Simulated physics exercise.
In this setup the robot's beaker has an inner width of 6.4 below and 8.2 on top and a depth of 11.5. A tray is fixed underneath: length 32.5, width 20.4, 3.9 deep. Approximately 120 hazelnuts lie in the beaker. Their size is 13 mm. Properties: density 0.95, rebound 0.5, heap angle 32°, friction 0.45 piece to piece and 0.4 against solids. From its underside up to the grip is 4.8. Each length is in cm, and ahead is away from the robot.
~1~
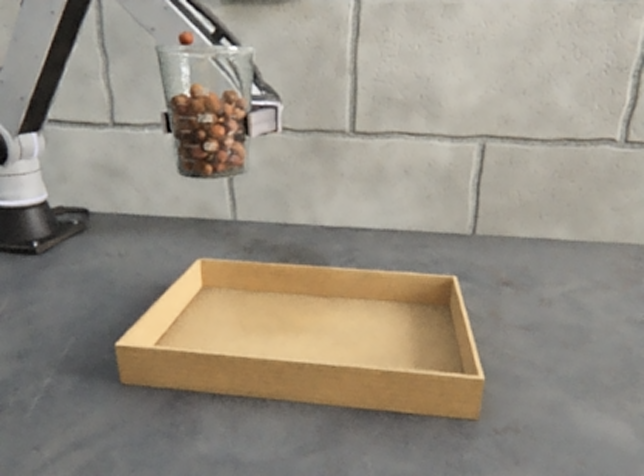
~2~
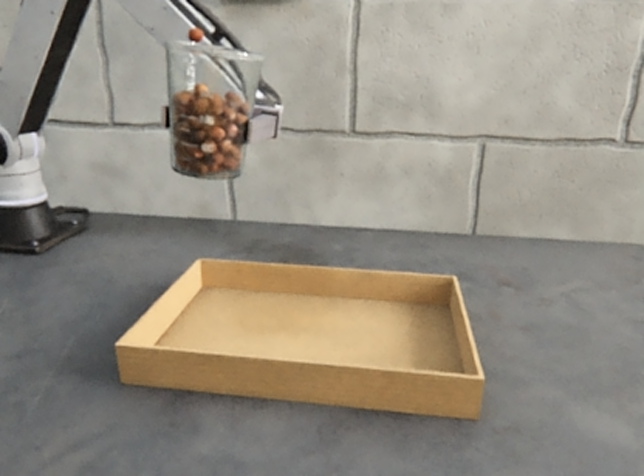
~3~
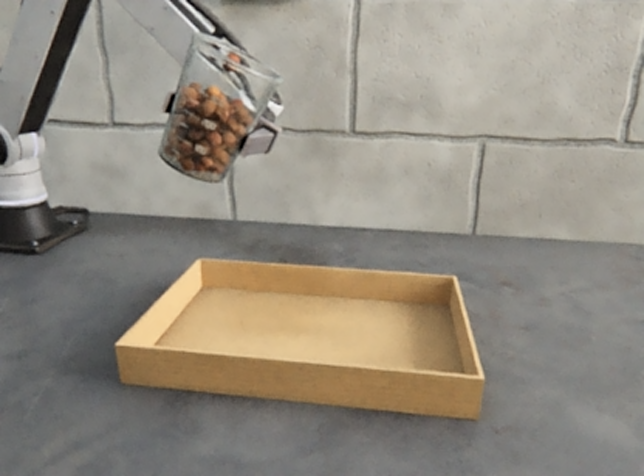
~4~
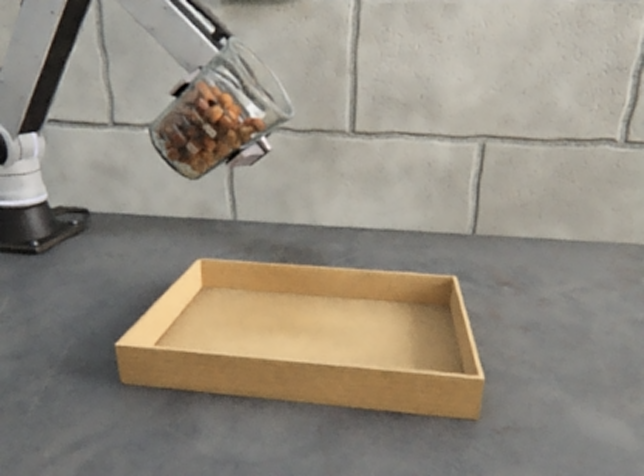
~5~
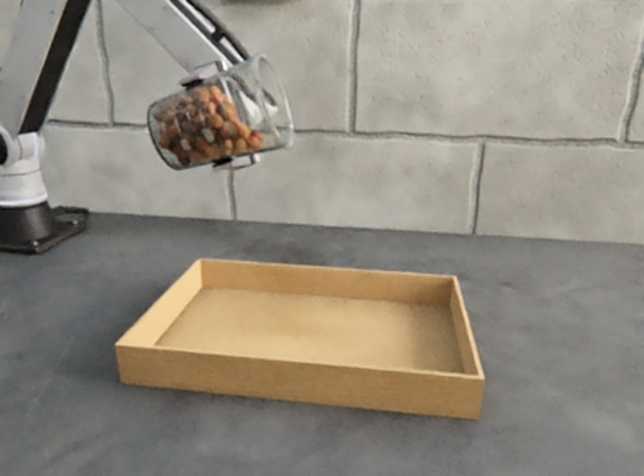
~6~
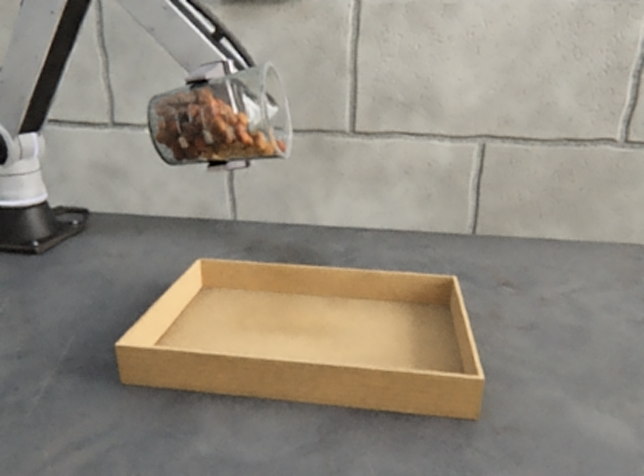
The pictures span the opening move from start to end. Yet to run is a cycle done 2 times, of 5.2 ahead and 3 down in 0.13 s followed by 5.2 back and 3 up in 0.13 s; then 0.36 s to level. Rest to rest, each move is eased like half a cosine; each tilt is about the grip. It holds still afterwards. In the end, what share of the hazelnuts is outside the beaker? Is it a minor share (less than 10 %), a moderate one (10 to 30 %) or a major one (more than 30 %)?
A major share.
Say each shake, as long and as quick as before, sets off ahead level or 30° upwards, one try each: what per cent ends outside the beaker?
First try about 75 %, second try about 85 %.
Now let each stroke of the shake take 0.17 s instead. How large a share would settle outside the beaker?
Roughly 30 percent then.
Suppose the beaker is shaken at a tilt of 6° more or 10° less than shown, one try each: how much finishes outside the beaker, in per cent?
About 65 per cent for the first try and 20 per cent for the second.
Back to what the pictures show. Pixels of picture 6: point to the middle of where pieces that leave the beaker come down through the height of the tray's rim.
Look at roughly (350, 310) in the last picture.
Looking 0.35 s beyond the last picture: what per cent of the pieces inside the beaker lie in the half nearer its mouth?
Roughly 30 %.
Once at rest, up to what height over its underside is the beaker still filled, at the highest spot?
Roughly 6.0 cm.
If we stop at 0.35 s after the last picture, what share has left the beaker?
20 %.
Then, 0.35 s on, tilted 79° forward, highest piece 23 above the table; 99 in the beaker, 7 in the tray, 19 in flight or on a rim.
Then, 0.70 s on, tilted 38° forward, highest piece 27 above the table; 74 in the beaker, 45 in the tray, 6 in flight or on a rim.
Then, 1.08 s on, level, highest piece 25 above the table; 74 in the beaker, 51 in the tray.
Then, 2.13 s on, level, highest piece 24 above the table; 74 in the beaker, 51 in the tray.
In the end, 74 in the beaker, 51 in the tray. That is 41 % outside the beaker.
